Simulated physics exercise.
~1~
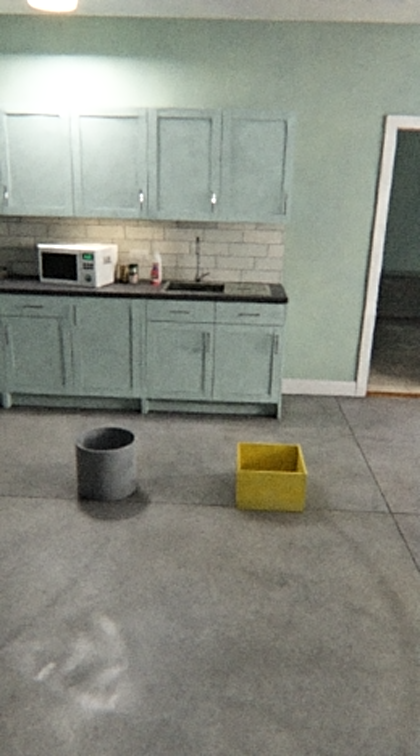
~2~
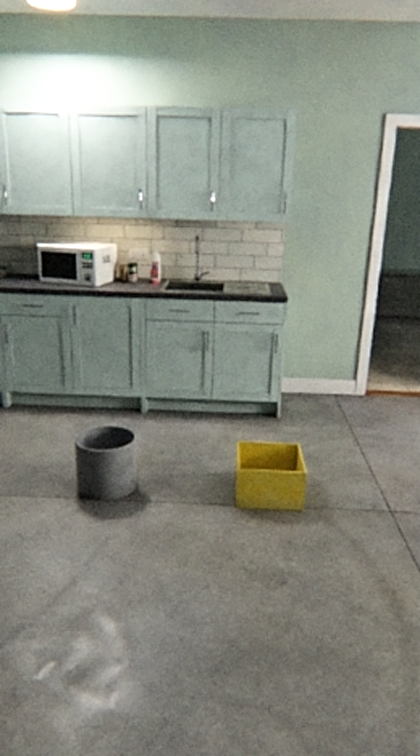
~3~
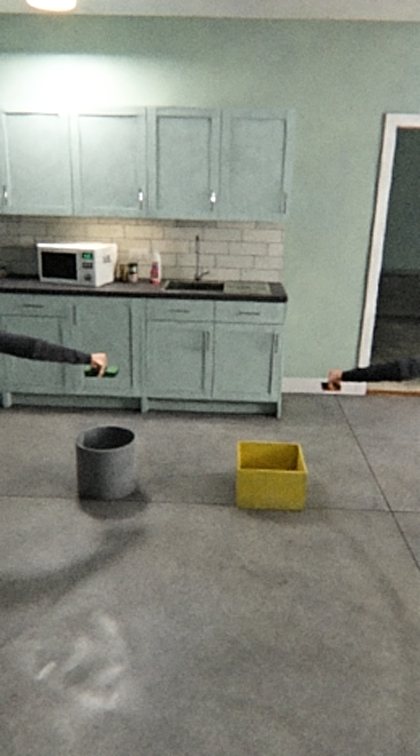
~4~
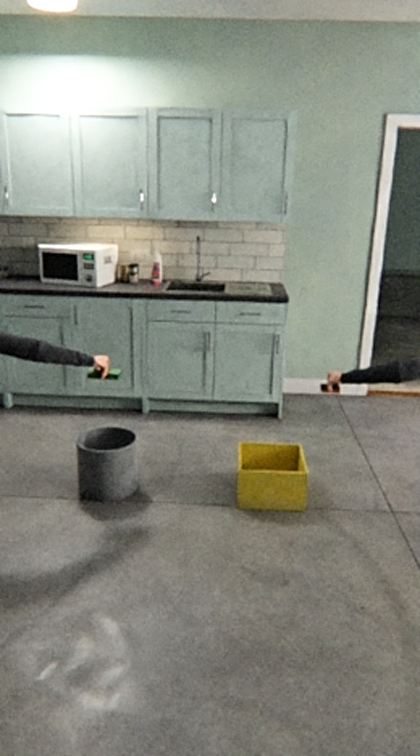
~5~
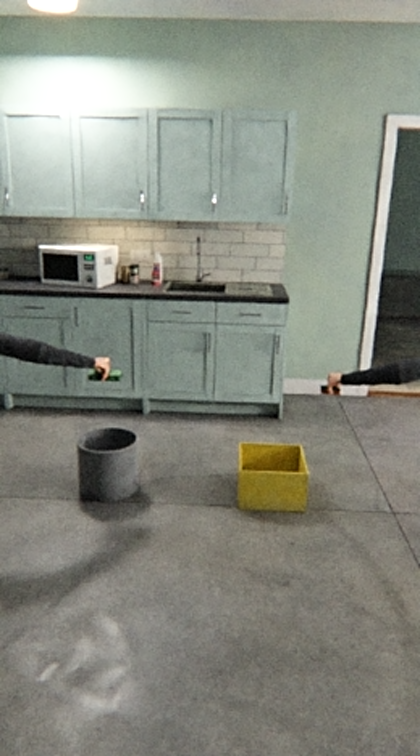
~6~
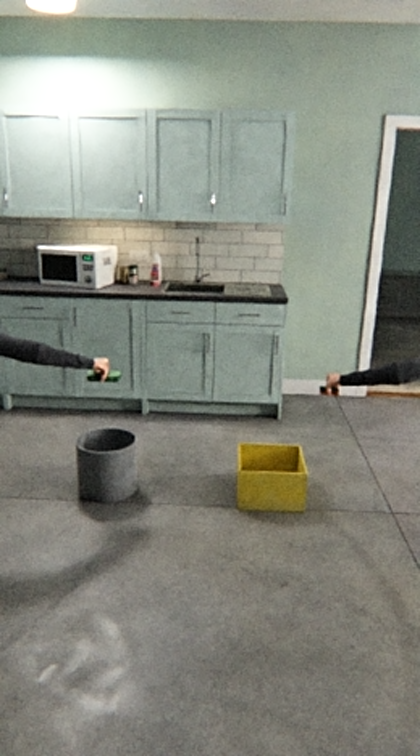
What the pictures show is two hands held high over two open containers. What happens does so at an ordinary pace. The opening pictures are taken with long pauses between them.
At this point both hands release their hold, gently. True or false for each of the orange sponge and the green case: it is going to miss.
Answers: Orange sponge, true; green case, false.
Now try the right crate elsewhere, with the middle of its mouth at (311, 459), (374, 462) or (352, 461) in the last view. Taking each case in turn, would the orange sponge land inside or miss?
In the first case it falls in, in the second it does not go in, in the third it falls in.
Then, 0.18 s on from there, orange sponge displaced about its own width near (327, 408); green case displaced a little near (105, 394).
Then, 0.30 s on from there, orange sponge on its way down near (324, 449); green case on its way down near (106, 435).
Then, 0.40 s on from there, orange sponge at the bottom near (319, 494); green case on its way down near (108, 485).
In the end, the orange sponge ends up outside, near (319, 494); the green case drops into the container, near (108, 484).
